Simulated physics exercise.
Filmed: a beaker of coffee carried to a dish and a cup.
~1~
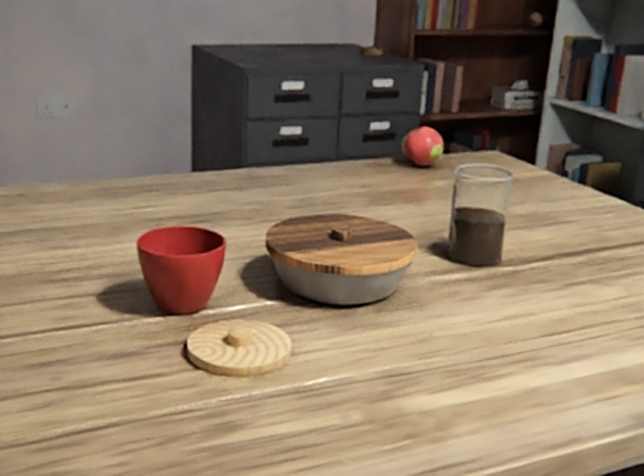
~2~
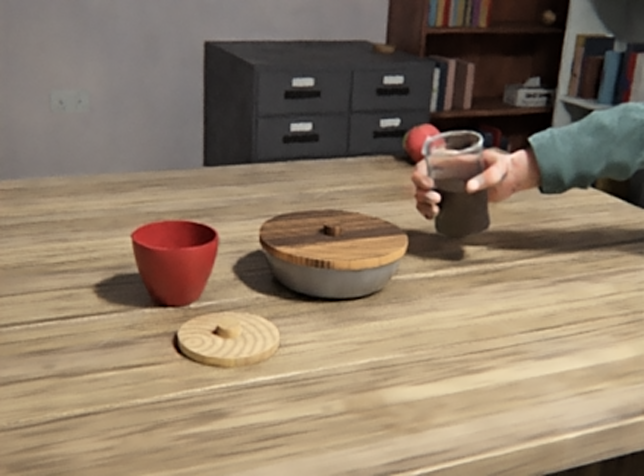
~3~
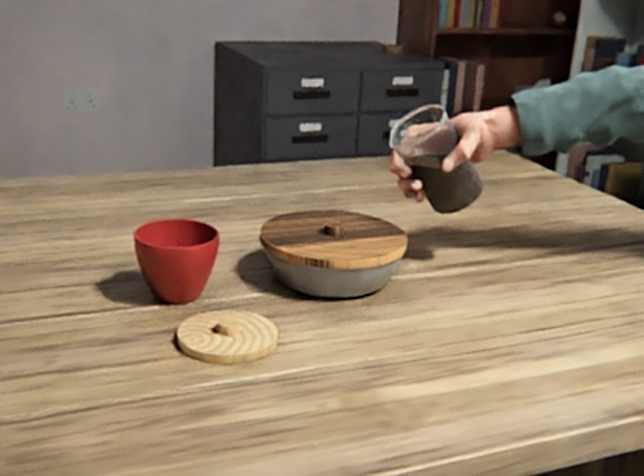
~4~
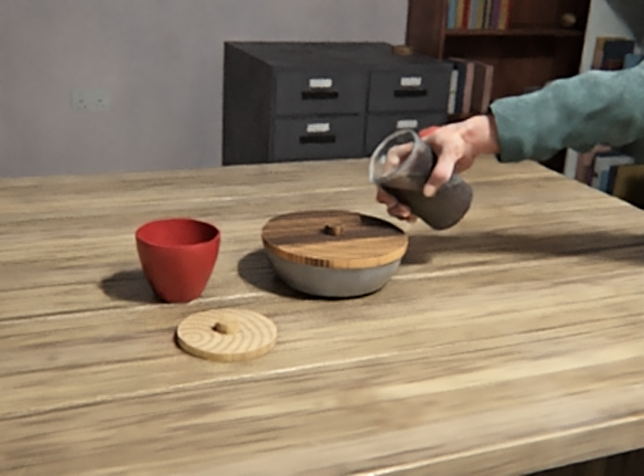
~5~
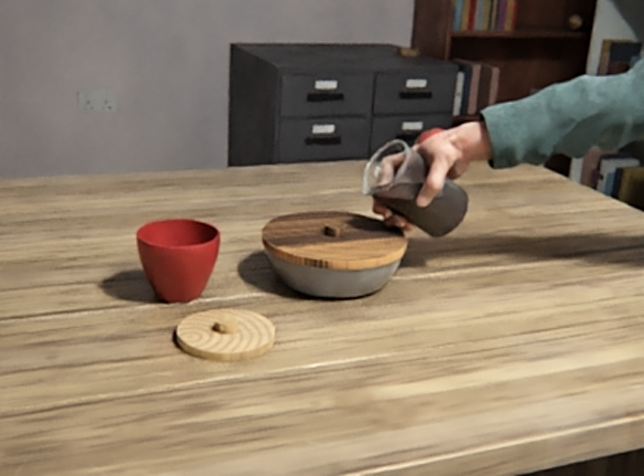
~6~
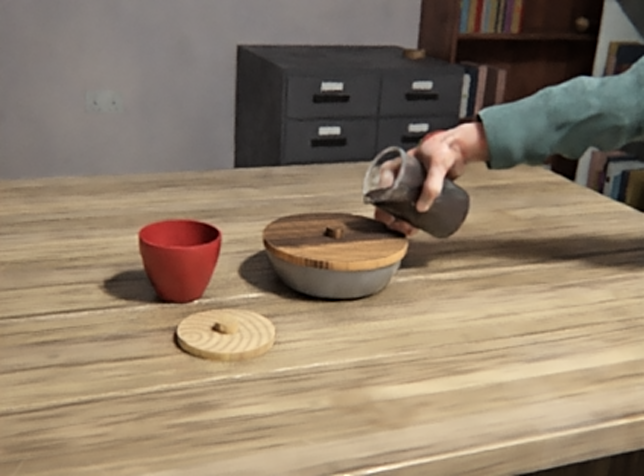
On a wooden table in a room with a dark filing cabinet and bookshelves, a glass of dark liquid stands right of a lidded dish and an open red cup. A hand reaches in from the right, lifts the glass, and carries it left, tilting it steadily beside the dish.
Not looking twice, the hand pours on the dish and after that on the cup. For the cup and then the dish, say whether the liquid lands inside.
Cup: Yes, inside; dish: No, outside.
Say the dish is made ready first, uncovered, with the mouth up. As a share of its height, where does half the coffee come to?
20 %, roughly.
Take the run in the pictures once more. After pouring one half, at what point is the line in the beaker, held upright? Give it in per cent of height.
I'd say around 25 percent of its height.
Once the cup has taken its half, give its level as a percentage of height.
It stands at around 45 percent.
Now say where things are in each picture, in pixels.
In the first picture, nothing is moving yet; beaker (479, 214) about half full; dish (339, 268) with its lid on; cup (181, 277) open.
In the second picture, the beaker is picked up; beaker about half full, surface at (458, 185); dish (332, 262) with its lid on.
The third picture shows tilting; beaker (437, 160) tipped 35° with all of its load; cup (176, 268) open.
The fourth picture shows no stream yet; beaker (421, 180) tipped 50° with all of its load; dish (333, 262) with its lid on.
The fifth picture shows still nothing leaves it; beaker (416, 189) tipped 55° with all of its load; cup (178, 267) open.
The sixth picture shows on the point of pouring; beaker (416, 193) tipped 60° with all of its load; dish (333, 264) with its lid on; cup (180, 267) open.
Next, it hits the lid of the dish and runs off.
After that, the coffee goes into the cup.
Finally, the dish is empty, in a puddle; the cup has its share inside.
